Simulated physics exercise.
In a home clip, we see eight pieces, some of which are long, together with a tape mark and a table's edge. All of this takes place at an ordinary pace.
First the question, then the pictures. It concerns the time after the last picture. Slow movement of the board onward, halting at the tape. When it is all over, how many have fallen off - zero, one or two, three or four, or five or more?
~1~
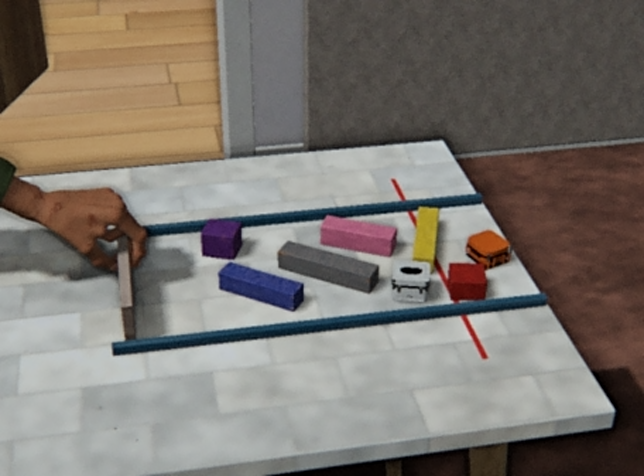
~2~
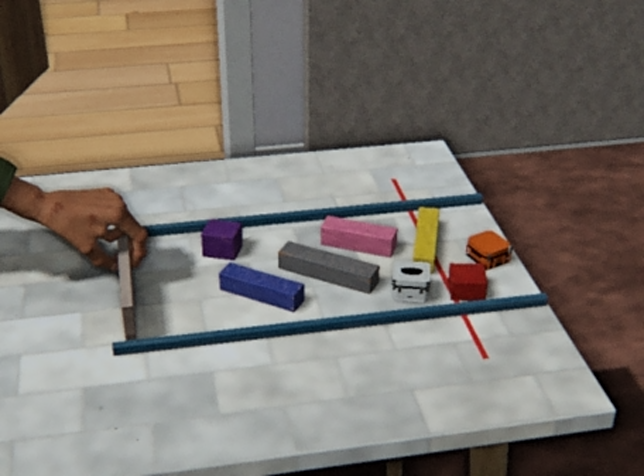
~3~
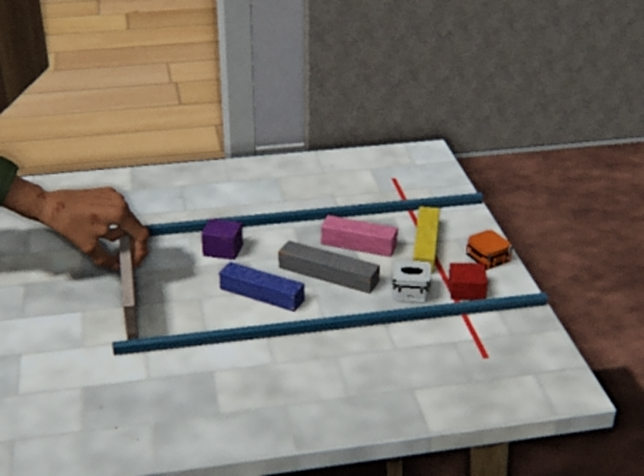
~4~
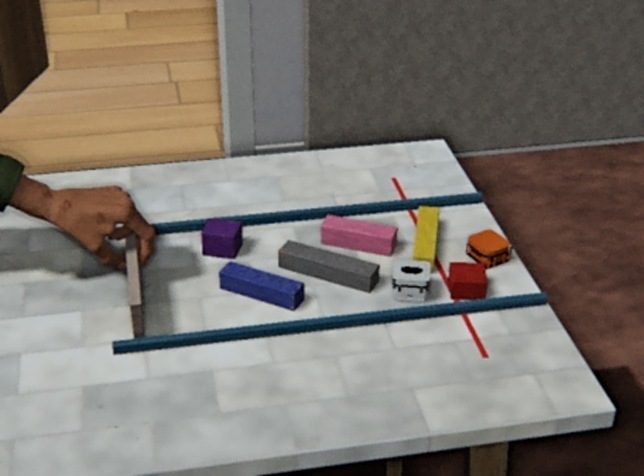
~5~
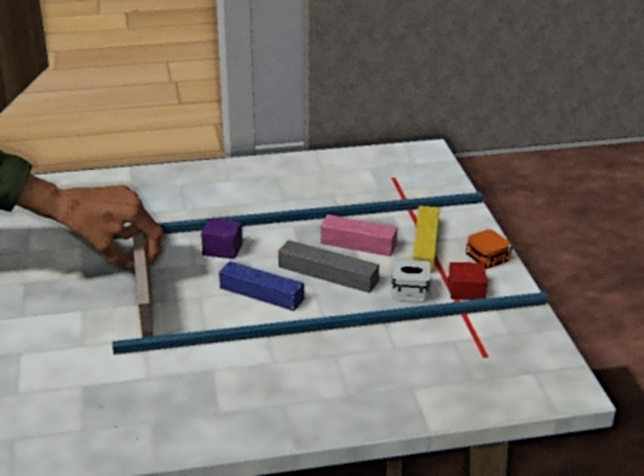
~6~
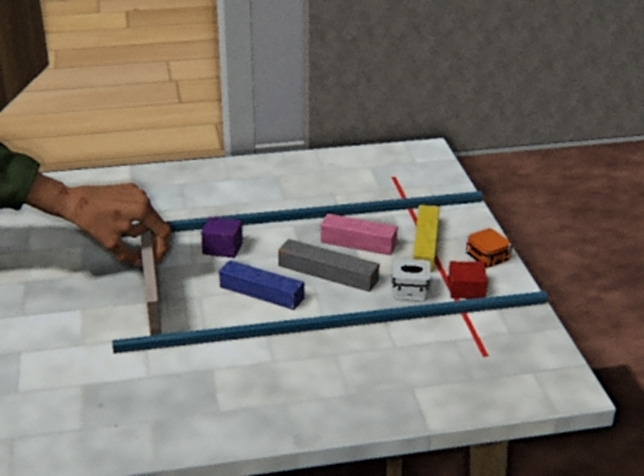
By then one or two have fallen off.
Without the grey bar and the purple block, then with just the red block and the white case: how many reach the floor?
1 in the first case, 1 in the second.
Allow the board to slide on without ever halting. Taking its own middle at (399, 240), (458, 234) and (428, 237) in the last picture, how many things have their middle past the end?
In order: 0, 3, 1.
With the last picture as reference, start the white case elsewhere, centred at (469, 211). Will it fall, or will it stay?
Here the white case departs.
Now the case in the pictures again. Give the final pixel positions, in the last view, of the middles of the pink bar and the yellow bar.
One ends up near (463, 215) and the other near (497, 231).
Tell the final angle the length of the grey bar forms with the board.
Around 20 degrees.
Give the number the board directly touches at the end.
At rest, 3 are in contact.
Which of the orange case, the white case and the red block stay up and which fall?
In the end the orange case ends up off, the white case is still there and the red block is still there.
Soon after, none off yet; orange case at rest near (488, 249); red block at rest near (467, 280); yellow bar at rest near (426, 238).
After that, none off yet; orange case at rest near (488, 249); red block at rest near (467, 280); yellow bar moving near (432, 238).
And then, none off yet; orange case moving near (496, 248); red block displaced a little near (481, 280); yellow bar displaced a little near (460, 237).
In the end, the number that fall off is one or two; gone, orange case.
